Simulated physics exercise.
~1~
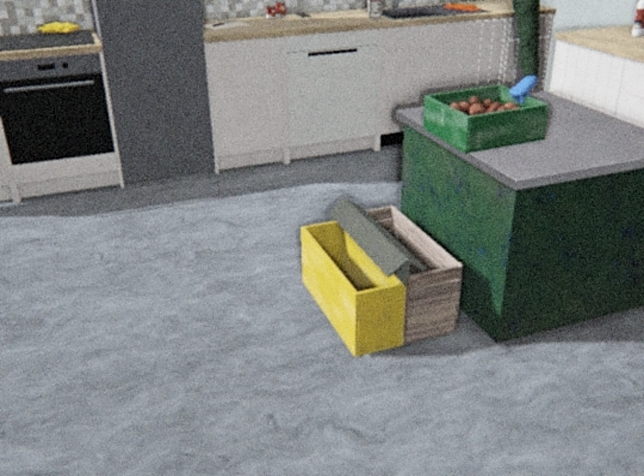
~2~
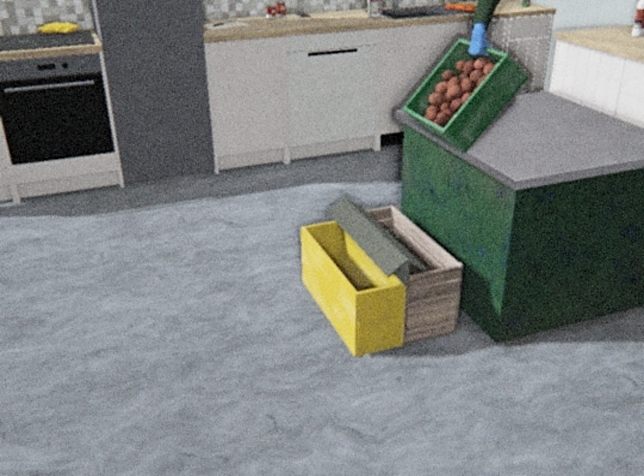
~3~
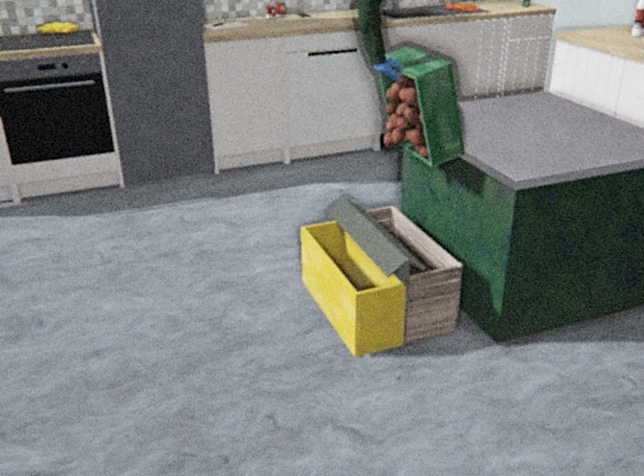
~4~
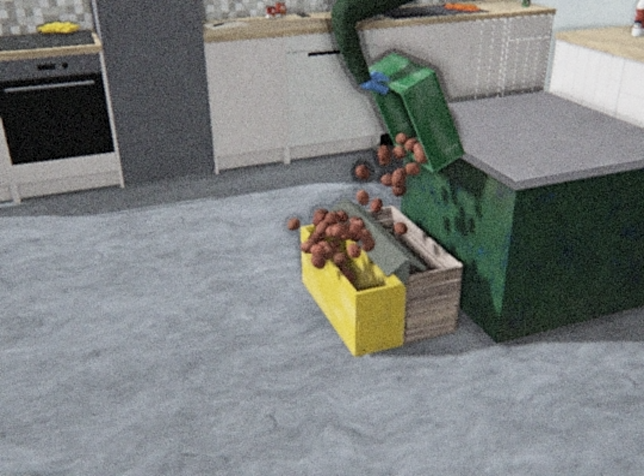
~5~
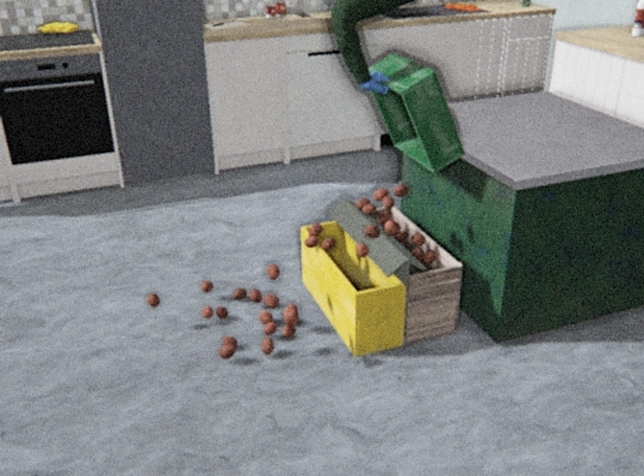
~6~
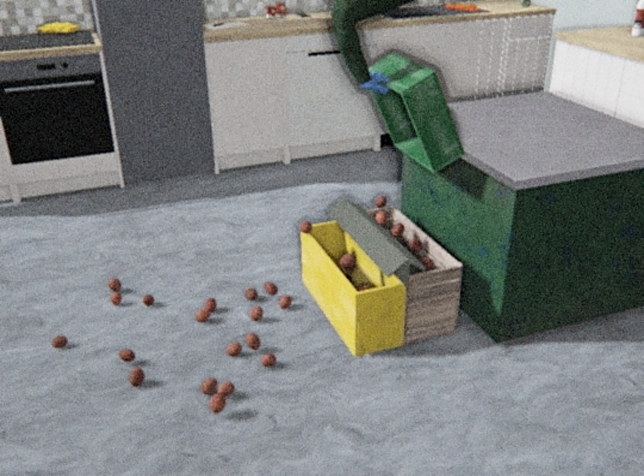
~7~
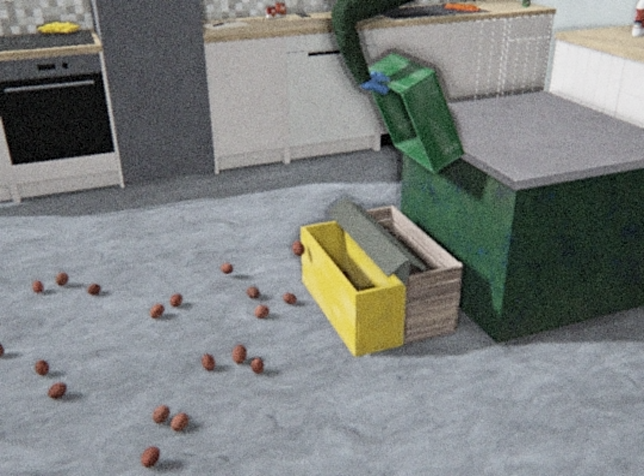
Kitchen with a dark arm tipping a green crate off a bench, red potatoes spilling over two boxes and scattering left across the floor.
